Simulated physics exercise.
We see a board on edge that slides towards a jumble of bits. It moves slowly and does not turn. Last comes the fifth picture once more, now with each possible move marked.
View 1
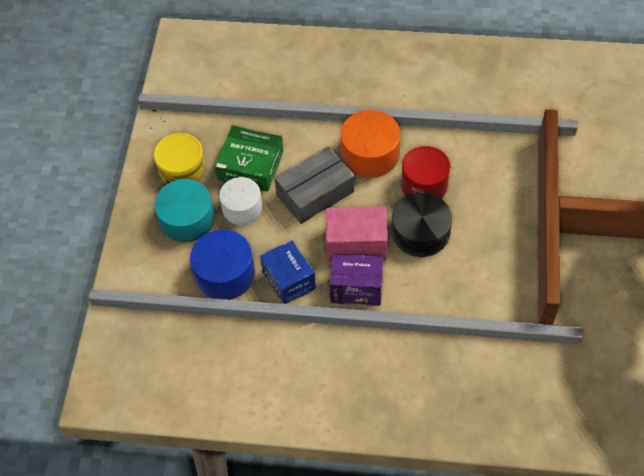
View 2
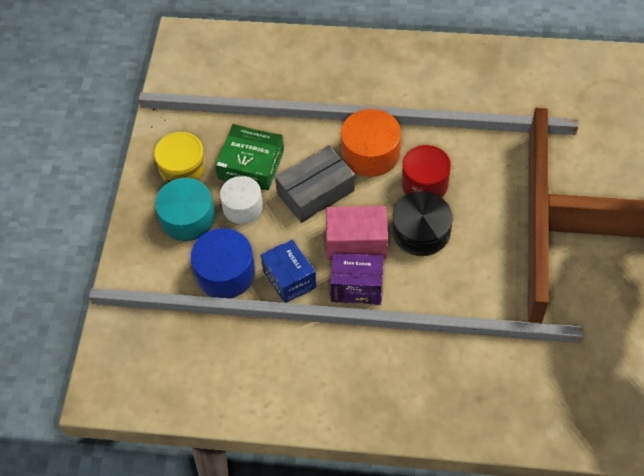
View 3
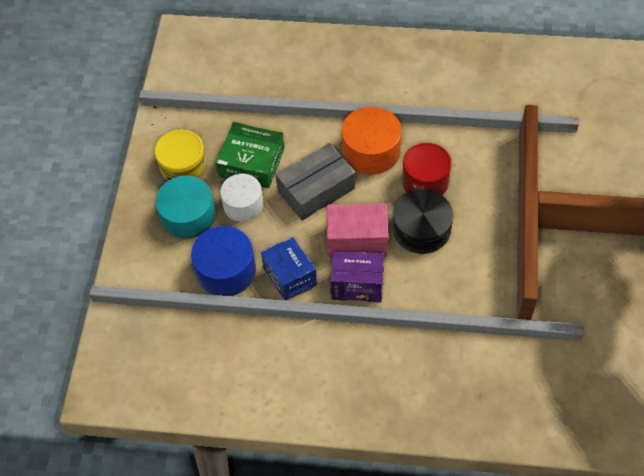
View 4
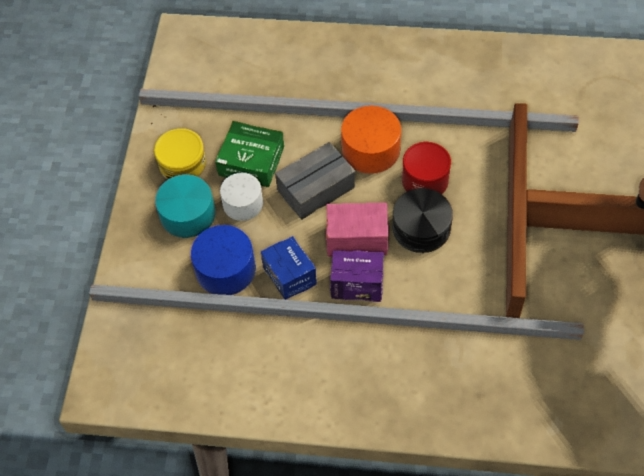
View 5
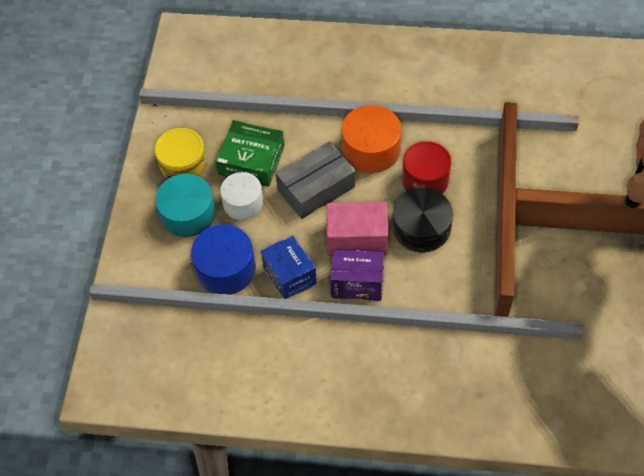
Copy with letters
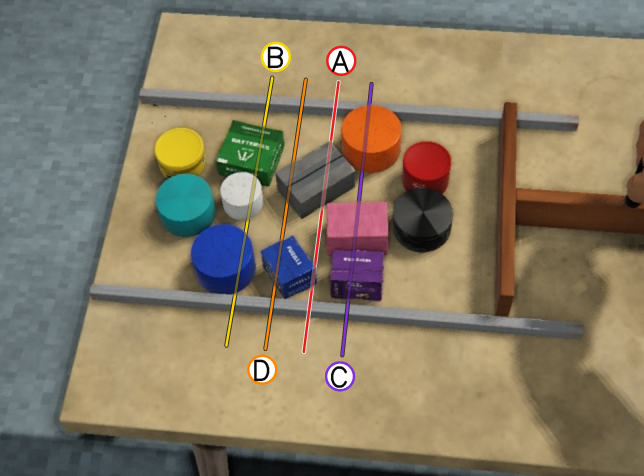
A brown wooden board slides slowly left toward a still group of colourful tins and boxes.
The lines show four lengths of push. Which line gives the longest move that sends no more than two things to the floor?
B is the last line within the limit.
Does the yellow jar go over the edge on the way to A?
No.
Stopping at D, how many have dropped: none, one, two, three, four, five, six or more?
The count is none.
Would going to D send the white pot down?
No.
On the marked copy, A at (323, 206); B at (251, 201); C at (358, 209); D at (287, 204).
Taking B. A third of the way, board (413, 186); blue packet (282, 271); orange pot (359, 133).
Two thirds of the way, board (321, 180); blue pot (130, 257); turquoise tin (144, 208).
When it is over, board (253, 175); blue pot over the edge; turquoise tin over the edge; two fallen.
As for the rest, A is within the limit but short; C is within the limit but short; D is within the limit but short.
